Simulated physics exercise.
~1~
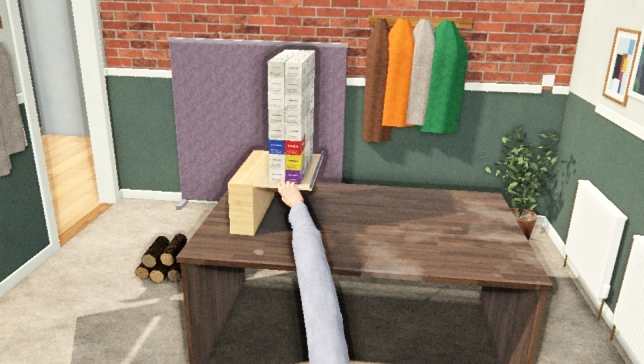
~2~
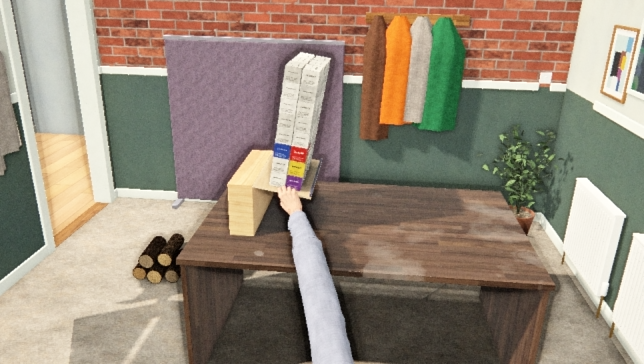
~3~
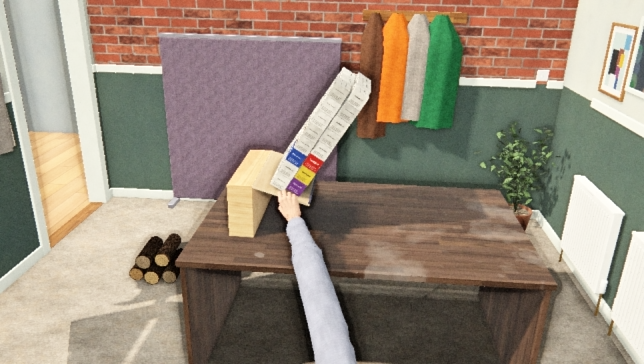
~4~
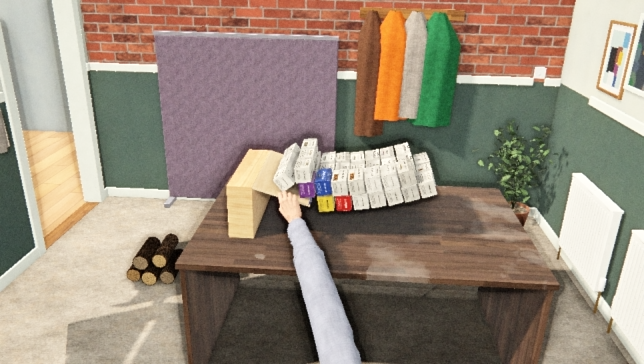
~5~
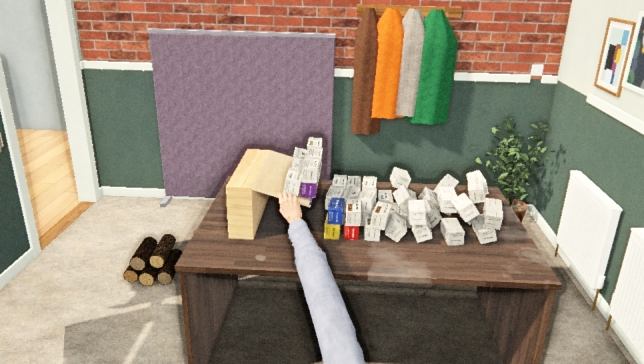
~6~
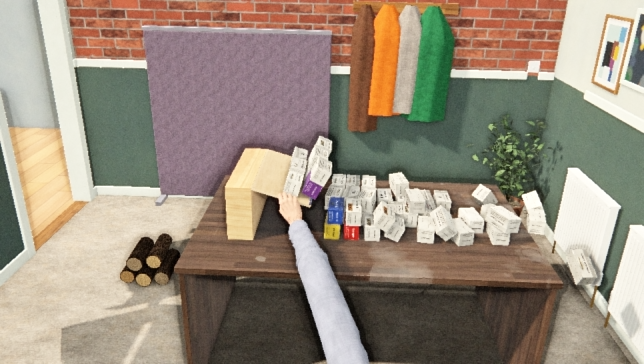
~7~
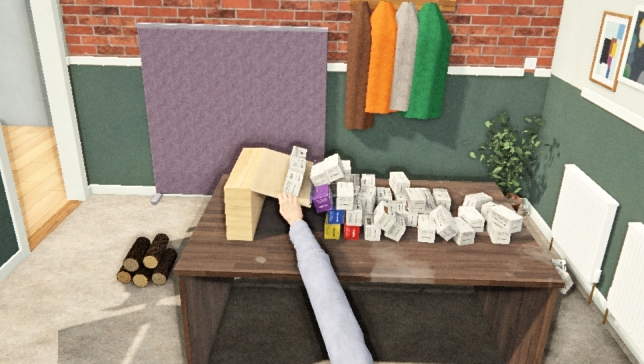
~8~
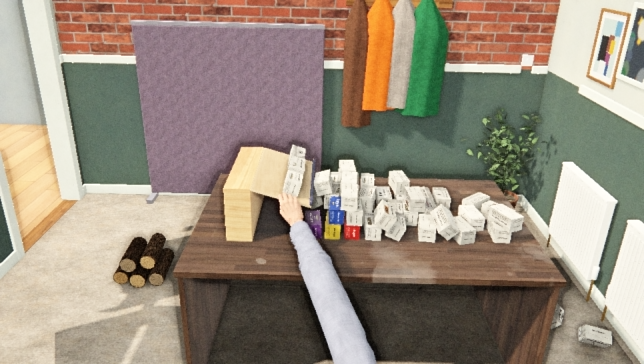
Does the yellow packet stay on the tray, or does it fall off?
It falls off. The yellow packet goes over with the toppling stack and ends up lying on the desk beside the tray.
